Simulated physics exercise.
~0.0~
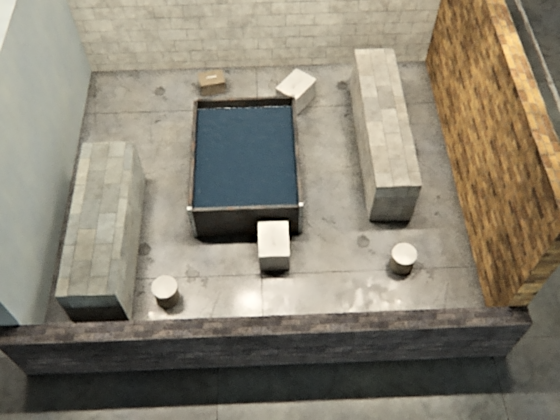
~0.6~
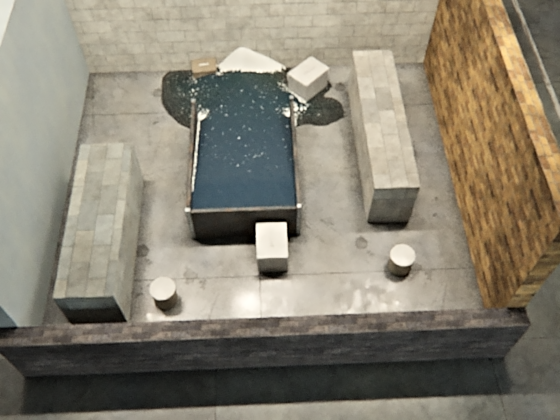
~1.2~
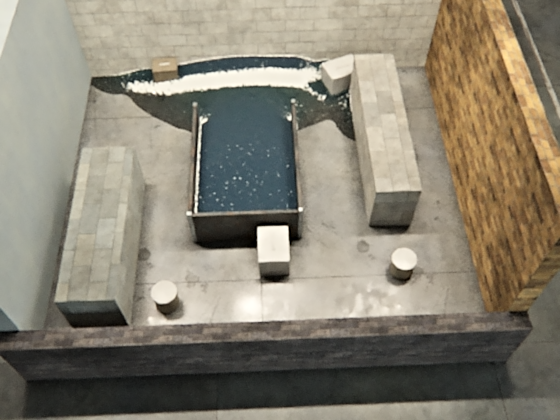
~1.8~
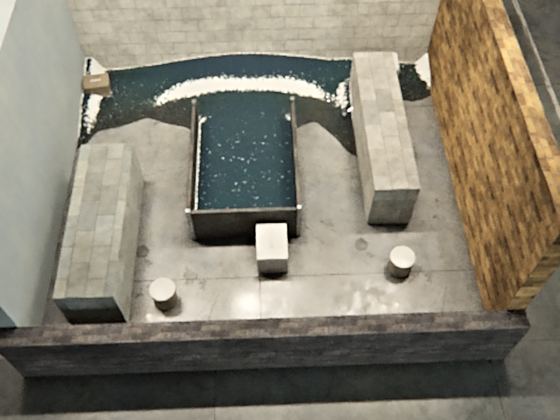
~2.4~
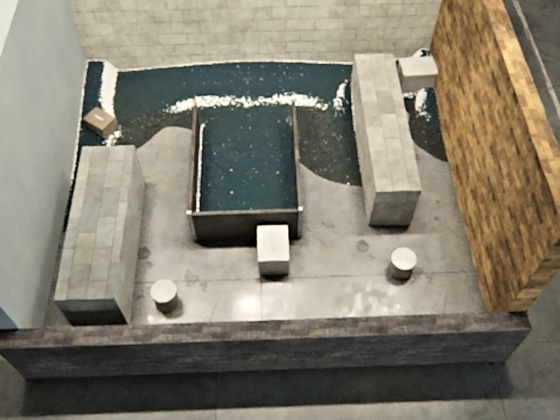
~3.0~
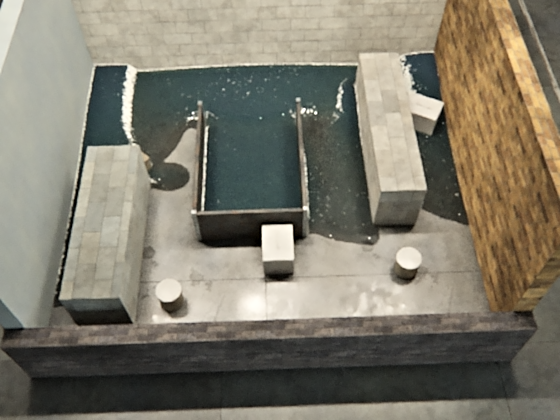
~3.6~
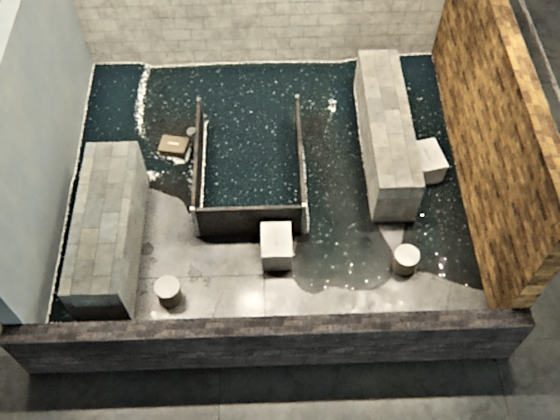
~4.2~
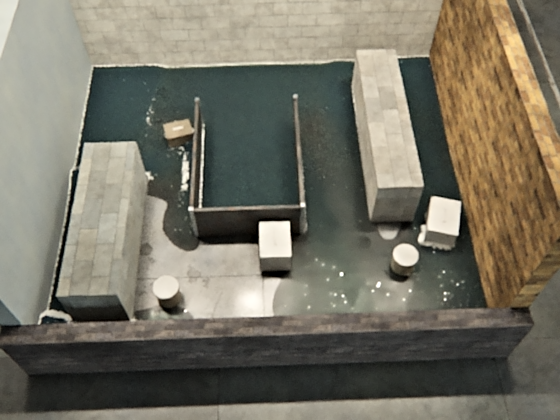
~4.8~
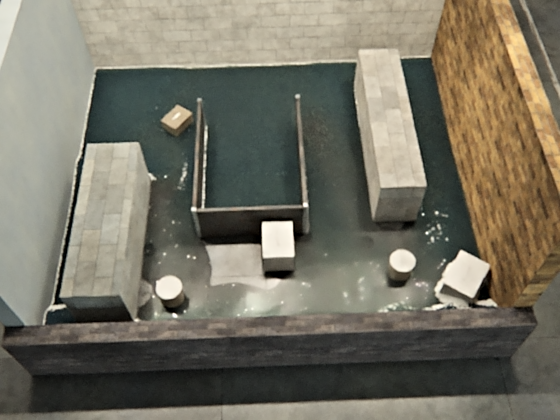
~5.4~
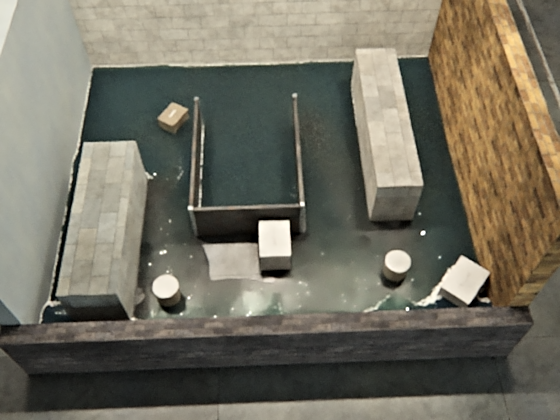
The clip opens on a walled floor with a tank of dark blue water between two long blocks, with smaller boxes and drums around it. The tank's far wall gives way, and water bursts against the back wall and spreads both ways. A tan box is swept left and a white box right, behind the right-hand block. The white box then slides down the right side, while the tan one curves back toward the tank. Finally, shallow water covers nearly all the floor, the white box sits in the near right corner, and the tan box lies left of the tank.
